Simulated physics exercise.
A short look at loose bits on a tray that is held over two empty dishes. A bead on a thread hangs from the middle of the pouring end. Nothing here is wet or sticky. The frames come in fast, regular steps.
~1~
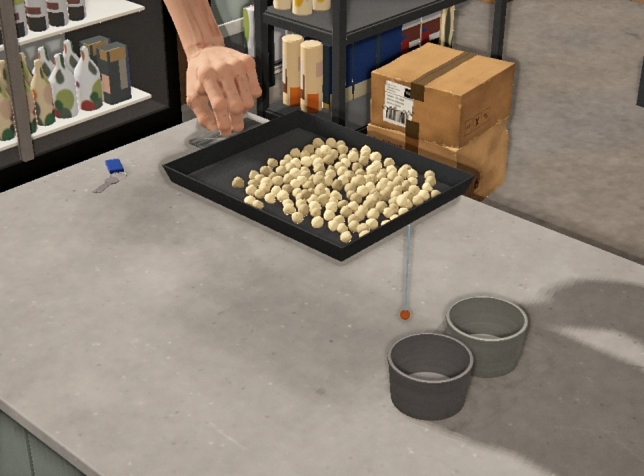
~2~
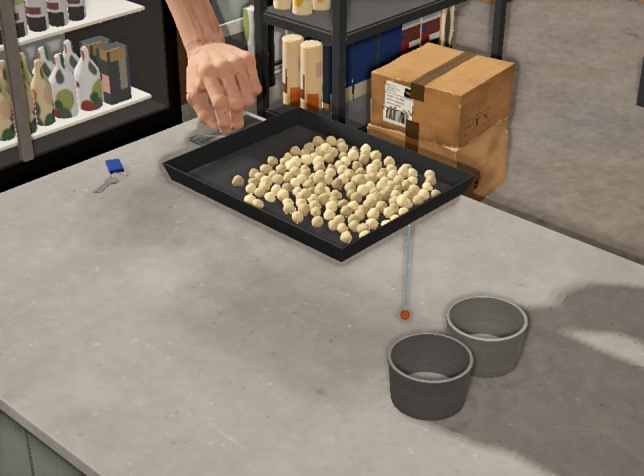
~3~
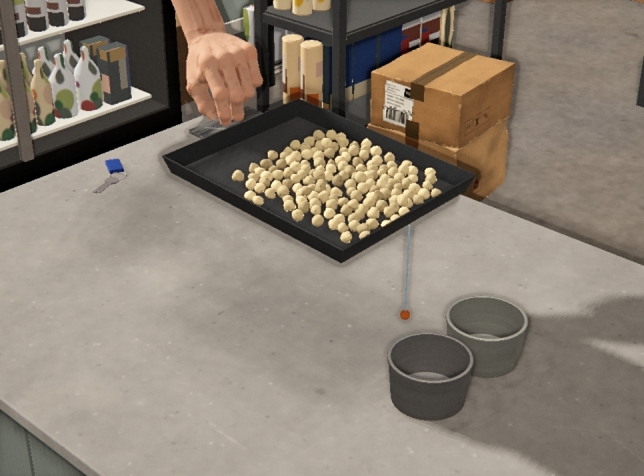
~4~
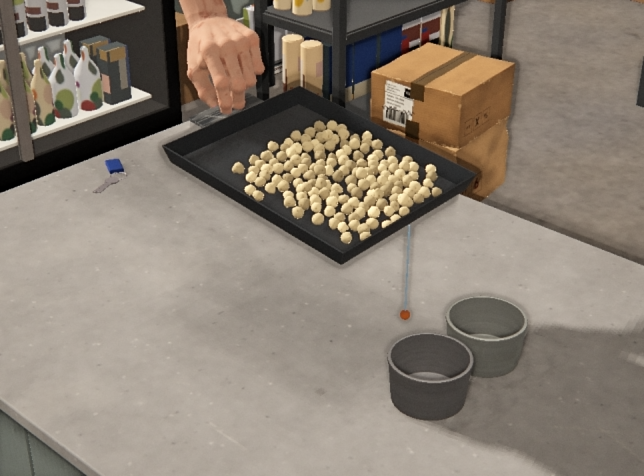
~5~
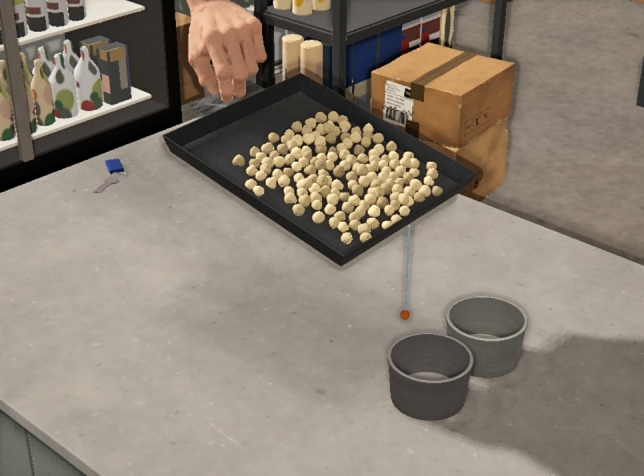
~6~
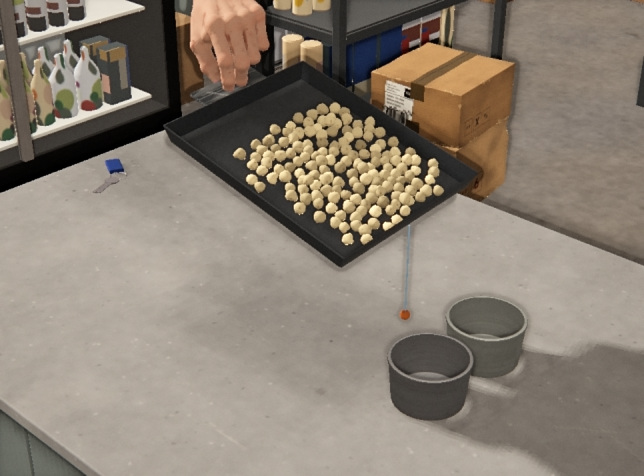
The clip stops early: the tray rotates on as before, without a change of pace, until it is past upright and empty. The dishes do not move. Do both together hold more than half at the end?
The two hold only the smaller part of the load.
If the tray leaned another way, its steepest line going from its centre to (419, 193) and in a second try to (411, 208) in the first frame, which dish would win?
At the first place the right dish, at the second the right dish.
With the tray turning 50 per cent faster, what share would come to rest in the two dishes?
Close to 30 per cent.
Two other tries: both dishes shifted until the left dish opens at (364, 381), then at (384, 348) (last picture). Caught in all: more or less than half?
First over half, then not half.
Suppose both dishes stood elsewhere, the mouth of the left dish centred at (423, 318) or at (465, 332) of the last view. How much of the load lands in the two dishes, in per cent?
In turn 0 and 10 in a hundred.
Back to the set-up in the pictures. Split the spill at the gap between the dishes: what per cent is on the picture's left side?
About 80 per cent.
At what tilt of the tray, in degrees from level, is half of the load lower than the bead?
Roughly 100°.
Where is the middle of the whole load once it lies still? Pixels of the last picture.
At about (394, 422).
Shortly afterwards, tray tipped steeply; all but a few on the tray; only a few in the air.
Next, tray tipped right over; near a third on the tray; a little in the left dish; only a few in the right dish; near a quarter outside both; near a third in the air.
Some moments later, tray tipped past a quarter turn; near a quarter in the left dish; only a few in the right dish; near two thirds outside both.
In the end, tray tipped past a quarter turn; near a quarter in the left dish; only a few in the right dish; near two thirds outside both.
